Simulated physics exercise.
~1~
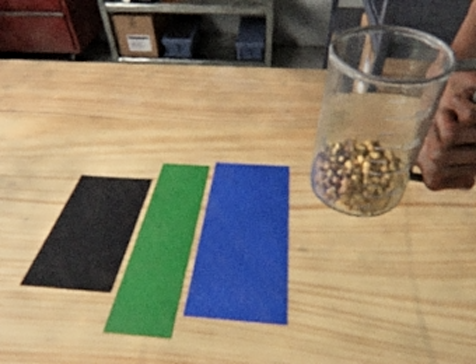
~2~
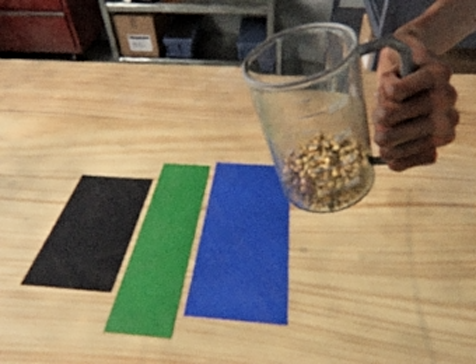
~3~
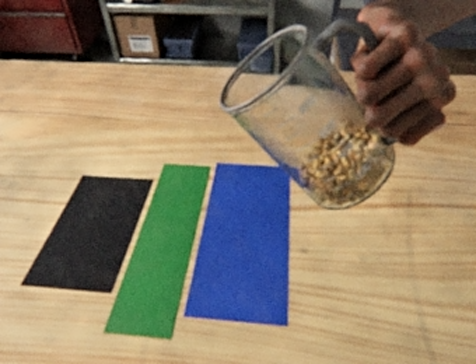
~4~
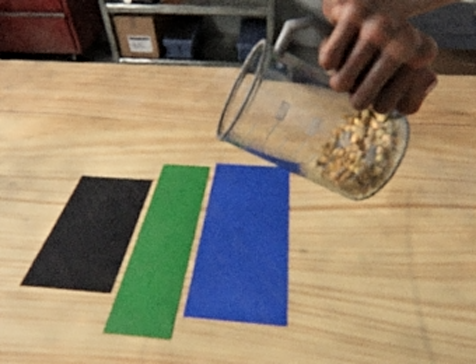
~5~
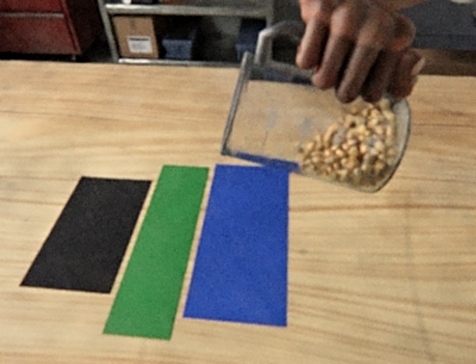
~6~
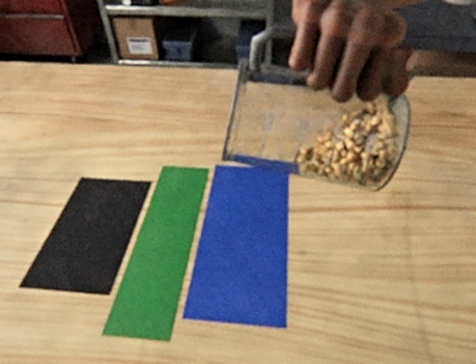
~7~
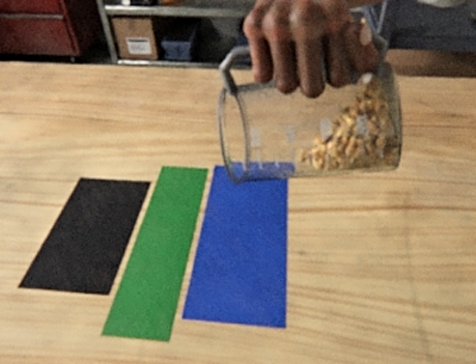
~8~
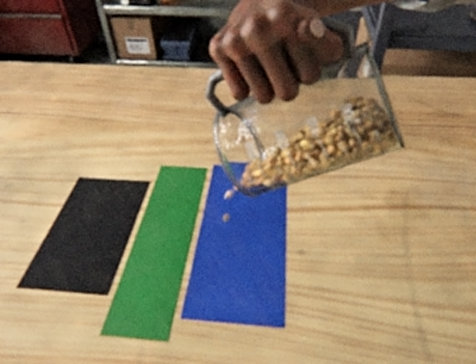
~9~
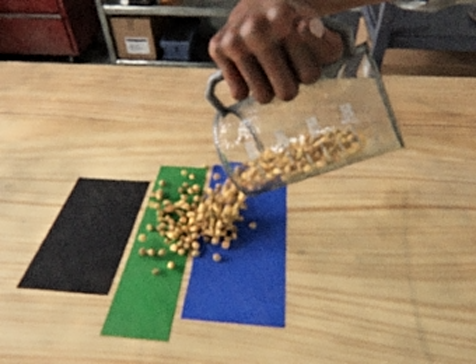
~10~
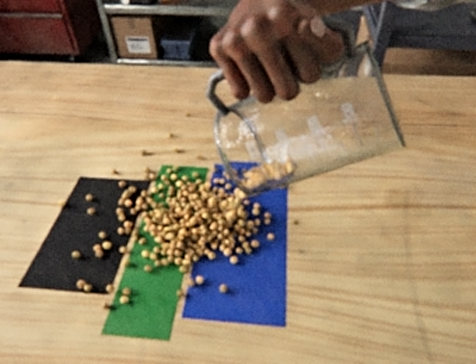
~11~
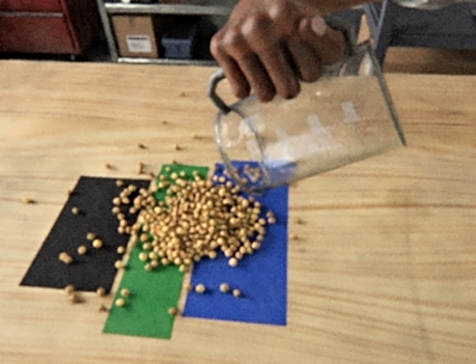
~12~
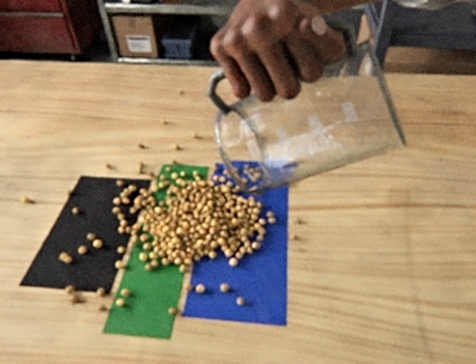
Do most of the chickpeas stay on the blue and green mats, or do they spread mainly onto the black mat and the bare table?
Most of the chickpeas stay on the blue and green mats, which each hold a large share of the pile. Only a small share ends up on the black mat and the bare table.
